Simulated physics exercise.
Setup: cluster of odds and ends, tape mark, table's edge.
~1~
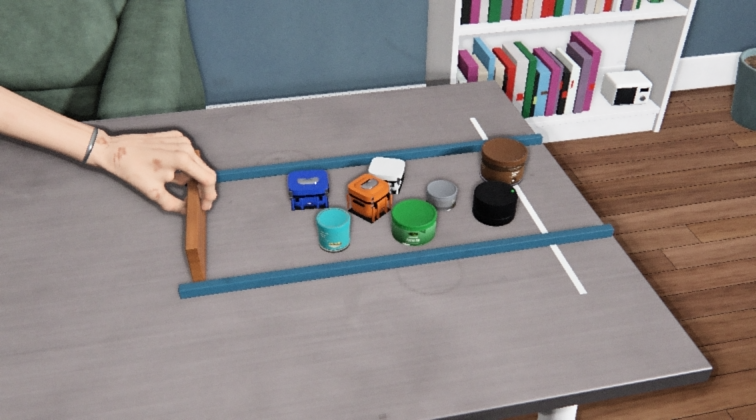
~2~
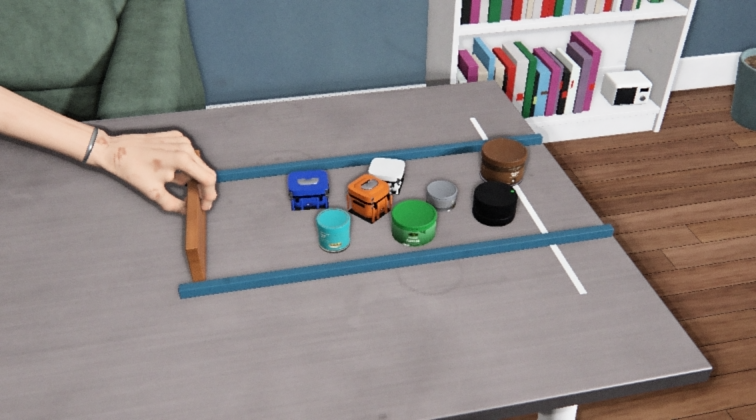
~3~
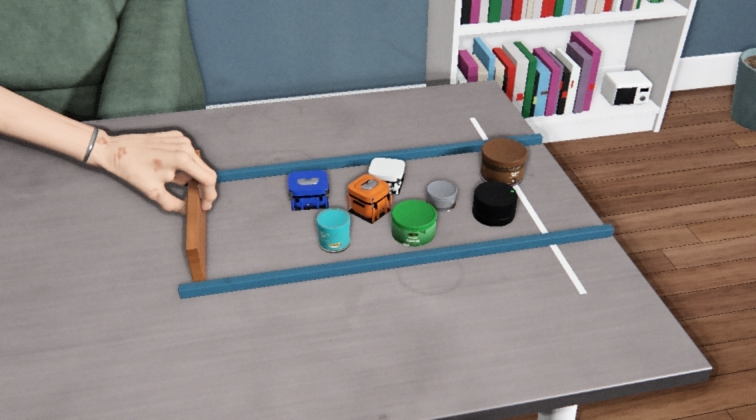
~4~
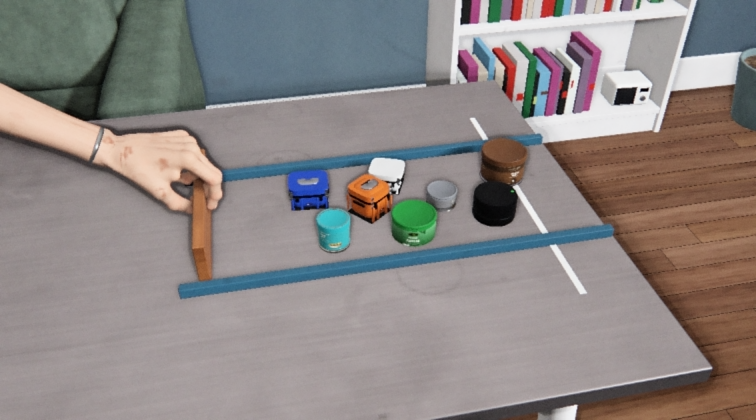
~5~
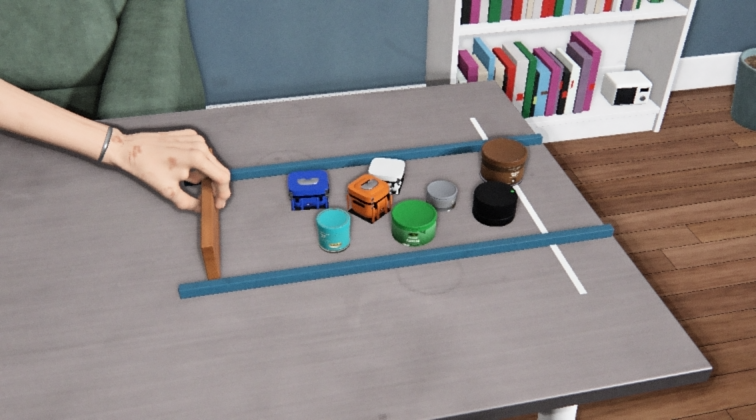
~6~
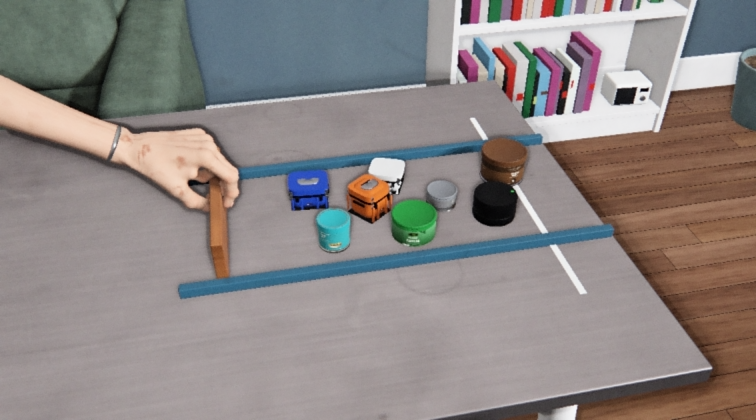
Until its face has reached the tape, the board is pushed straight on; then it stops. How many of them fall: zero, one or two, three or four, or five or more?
One or two.
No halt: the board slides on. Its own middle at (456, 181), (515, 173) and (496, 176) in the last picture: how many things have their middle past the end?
Past-the-end tally - position 1: 0, position 2: 2, position 3: 1.
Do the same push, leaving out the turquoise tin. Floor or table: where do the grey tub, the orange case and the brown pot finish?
The grey tub stays put, the orange case stays put, the brown pot goes down.
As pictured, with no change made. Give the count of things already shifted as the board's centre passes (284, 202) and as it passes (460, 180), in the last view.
The first number is 0, the next one 8.
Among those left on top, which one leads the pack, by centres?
That's the white case.
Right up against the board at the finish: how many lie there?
It is in contact with 3.
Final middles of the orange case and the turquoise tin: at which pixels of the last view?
Around (537, 181) and around (554, 208).
Soon after, none off yet; brown pot at rest near (503, 163); black lid at rest near (495, 203); grey tub at rest near (441, 196).
At rest, the number that fall off is one or two; fallen, black lid and brown pot.
